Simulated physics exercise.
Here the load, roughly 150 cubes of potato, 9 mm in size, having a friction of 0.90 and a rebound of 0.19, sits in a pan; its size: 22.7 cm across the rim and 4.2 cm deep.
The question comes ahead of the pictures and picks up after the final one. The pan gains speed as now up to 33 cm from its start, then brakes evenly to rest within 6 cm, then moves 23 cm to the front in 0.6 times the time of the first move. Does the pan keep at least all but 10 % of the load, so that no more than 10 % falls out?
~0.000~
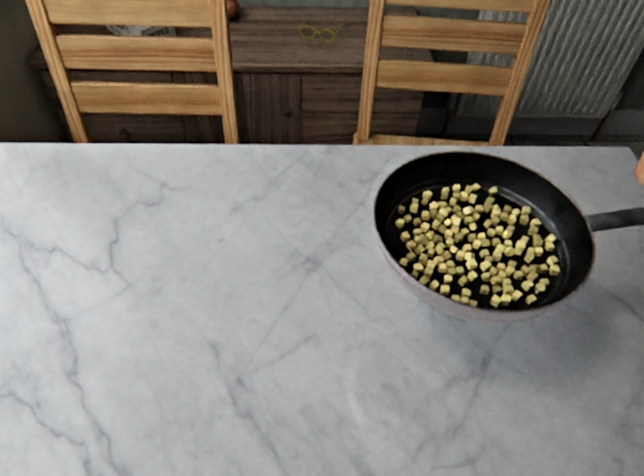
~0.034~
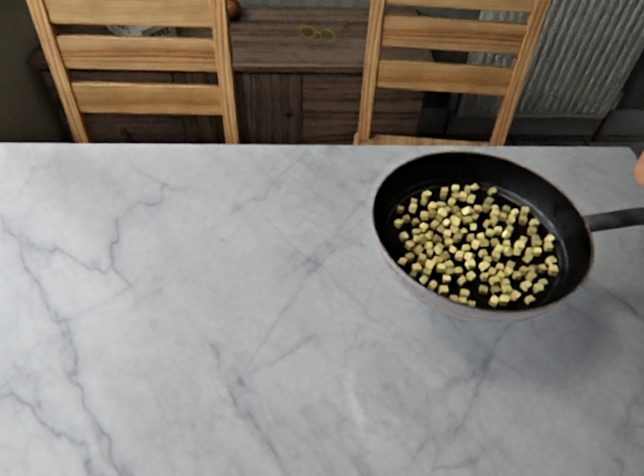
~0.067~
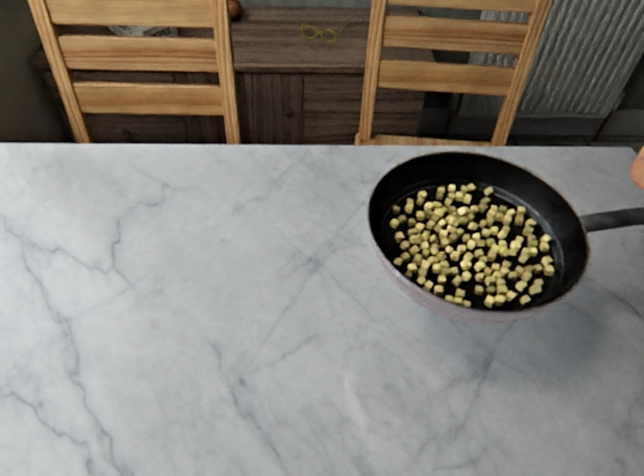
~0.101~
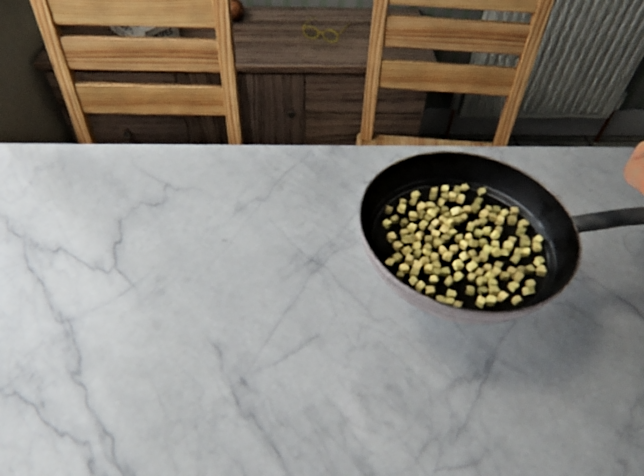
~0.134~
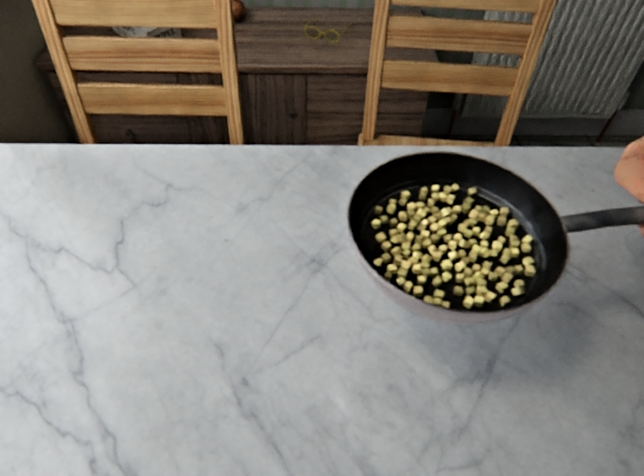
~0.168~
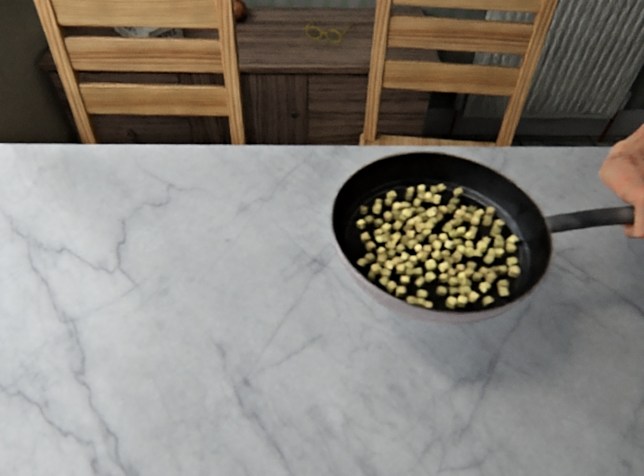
Yes, it keeps it.
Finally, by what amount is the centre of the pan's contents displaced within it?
5.5 cm or so.
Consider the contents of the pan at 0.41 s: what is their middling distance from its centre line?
Distance: Some 6.0 cm.
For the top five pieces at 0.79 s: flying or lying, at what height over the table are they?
20 cm.
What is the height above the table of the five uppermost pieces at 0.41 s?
Height: Roughly 18 cm.
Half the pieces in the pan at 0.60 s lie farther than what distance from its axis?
Roughly 8.5 centimetres, I'd say.
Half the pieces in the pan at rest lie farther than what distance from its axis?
Somewhere close to 7.5 cm, I reckon.
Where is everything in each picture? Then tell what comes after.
In the first frame, pan at (448, 303); tilt 0 degrees; moved 0.0 cm; leading edge at (375, 219); top of the load at (493, 191).
In the second frame, pan at (447, 303); tilt 0 degrees; moved 0.2 cm; leading edge at (373, 220); top of the load at (493, 192).
In the third frame, pan at (443, 304); tilt 0 degrees; moved 0.8 cm; leading edge at (369, 220); top of the load at (489, 192).
In the fourth frame, pan at (436, 306); tilt 0 degrees; moved 1.9 cm; leading edge at (360, 220); top of the load at (482, 192).
In the fifth frame, pan at (427, 307); tilt 0 degrees; moved 3.3 cm; leading edge at (348, 220); top of the load at (472, 192).
In the sixth frame, pan at (413, 310); tilt 0 degrees; moved 5.2 cm; leading edge at (332, 220); top of the load at (459, 192). Its speed is now 0.62 m/s.
Then, at 0.41 s, tilt 0 degrees; pan 100 %; middle of all pieces near (203, 243).
After 0.60 s, tilt 0 degrees; pan 100 %; middle of all pieces near (53, 254).
Then, at 0.79 s, tilt 0 degrees; pan 100 %.
Then, at 0.96 s, tilt 0 degrees; pan 100 %.
In the end, at 1.6 s, pan 100 %.
